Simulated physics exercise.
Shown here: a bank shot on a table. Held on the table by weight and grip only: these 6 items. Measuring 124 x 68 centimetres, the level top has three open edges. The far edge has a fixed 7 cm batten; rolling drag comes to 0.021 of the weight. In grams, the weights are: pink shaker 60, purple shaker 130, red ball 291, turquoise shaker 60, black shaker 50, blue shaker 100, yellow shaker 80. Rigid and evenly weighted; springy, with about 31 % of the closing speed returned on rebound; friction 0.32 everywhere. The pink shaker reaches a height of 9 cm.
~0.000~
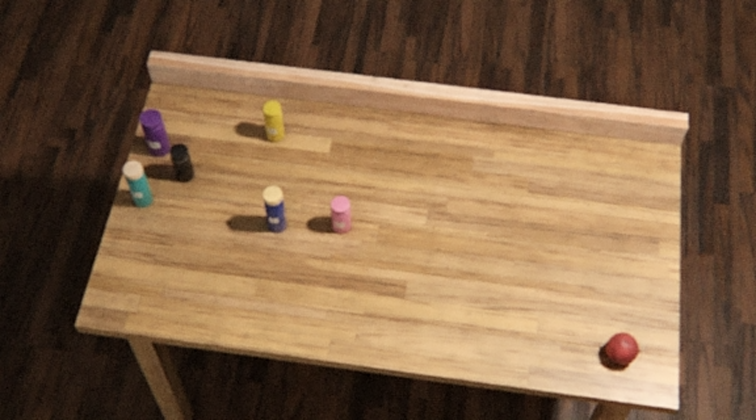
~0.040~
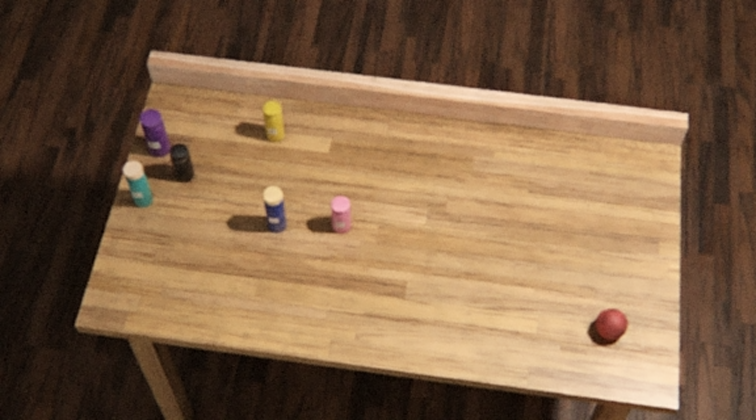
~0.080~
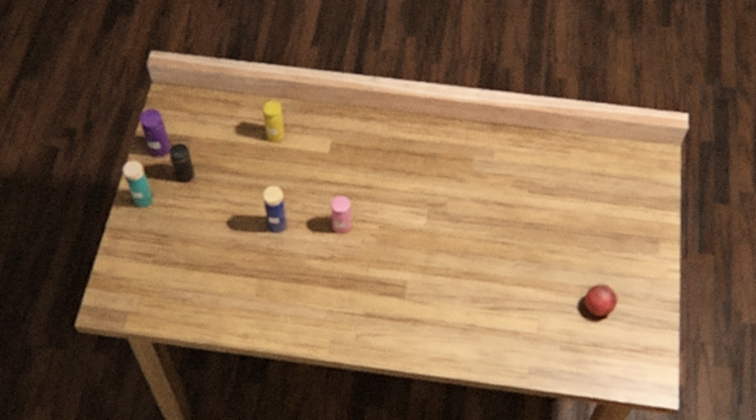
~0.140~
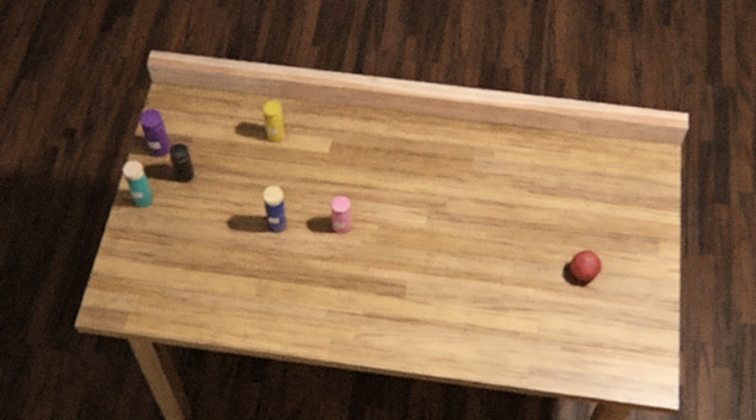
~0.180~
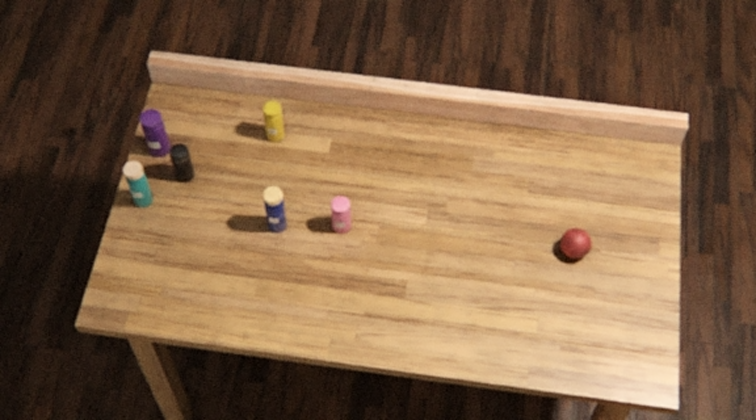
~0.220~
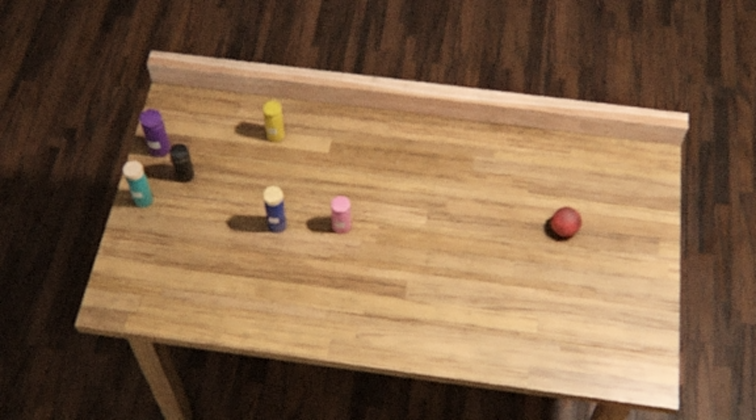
A light wooden table with a raised strip along its far edge stands on a dark plank floor, seen from above at an angle. Purple, black and turquoise shakers cluster at the left, with a yellow one near the back, blue and pink ones closer to the middle, and a red ball at the lower right. The ball rolls steadily away toward the back and slightly left, while the shakers and camera stay still.
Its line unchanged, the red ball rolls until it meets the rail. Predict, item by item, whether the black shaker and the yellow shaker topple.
The black shaker does not topple. The yellow shaker does not topple.
Around 0.42 s, red ball near (523, 130).
Around 0.92 s, red ball near (430, 157).
Around 1.52 s, red ball near (337, 176).
Around 2.42 s, red ball near (240, 197).
Finally (3.5 s), all 6 still in place (within 4 cm). Final places as that camera would see them, black shaker near (182, 163), yellow shaker near (274, 122).
